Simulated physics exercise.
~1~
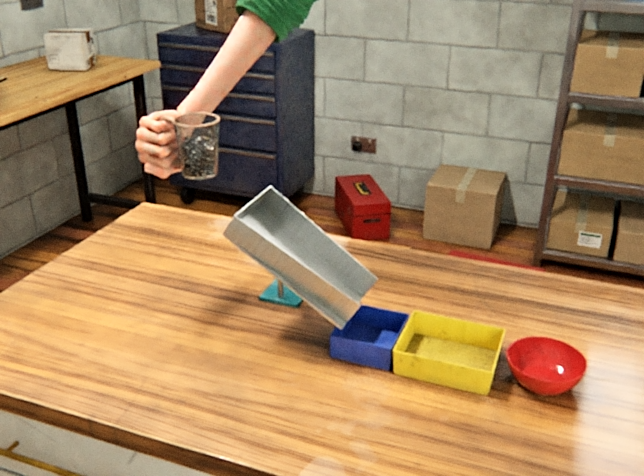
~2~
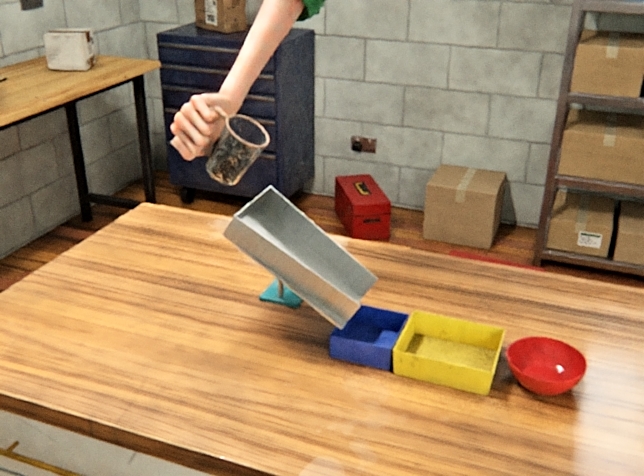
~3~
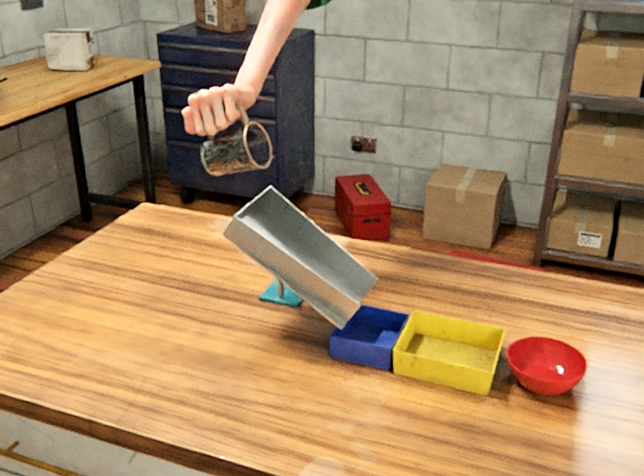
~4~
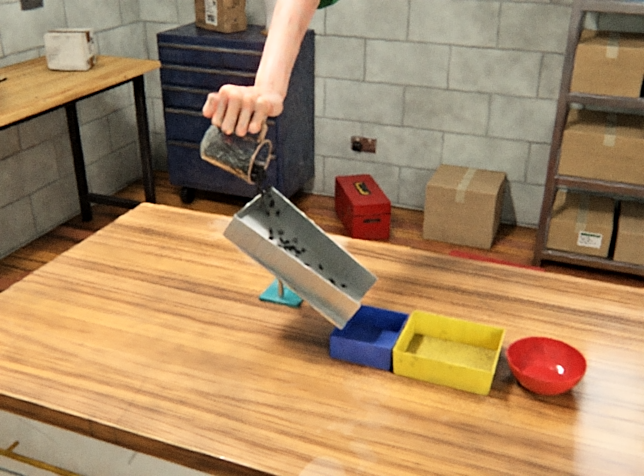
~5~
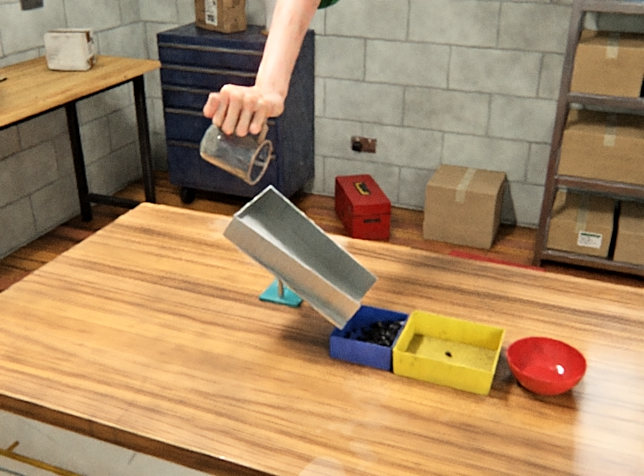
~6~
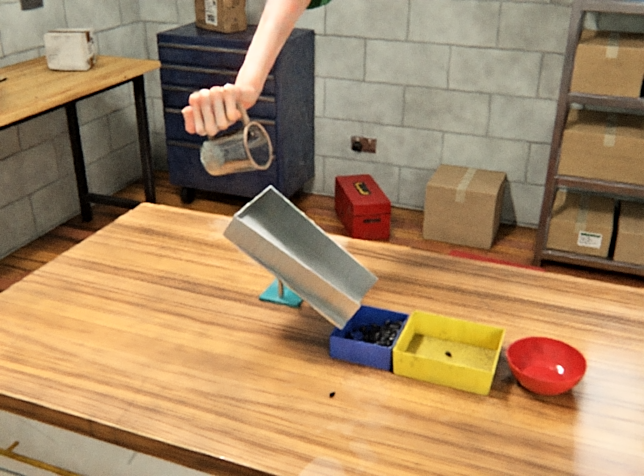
In a workshop, a hand tips a clear cup, pouring black beans down a tilted metal chute, nearly all landing in a blue tin.
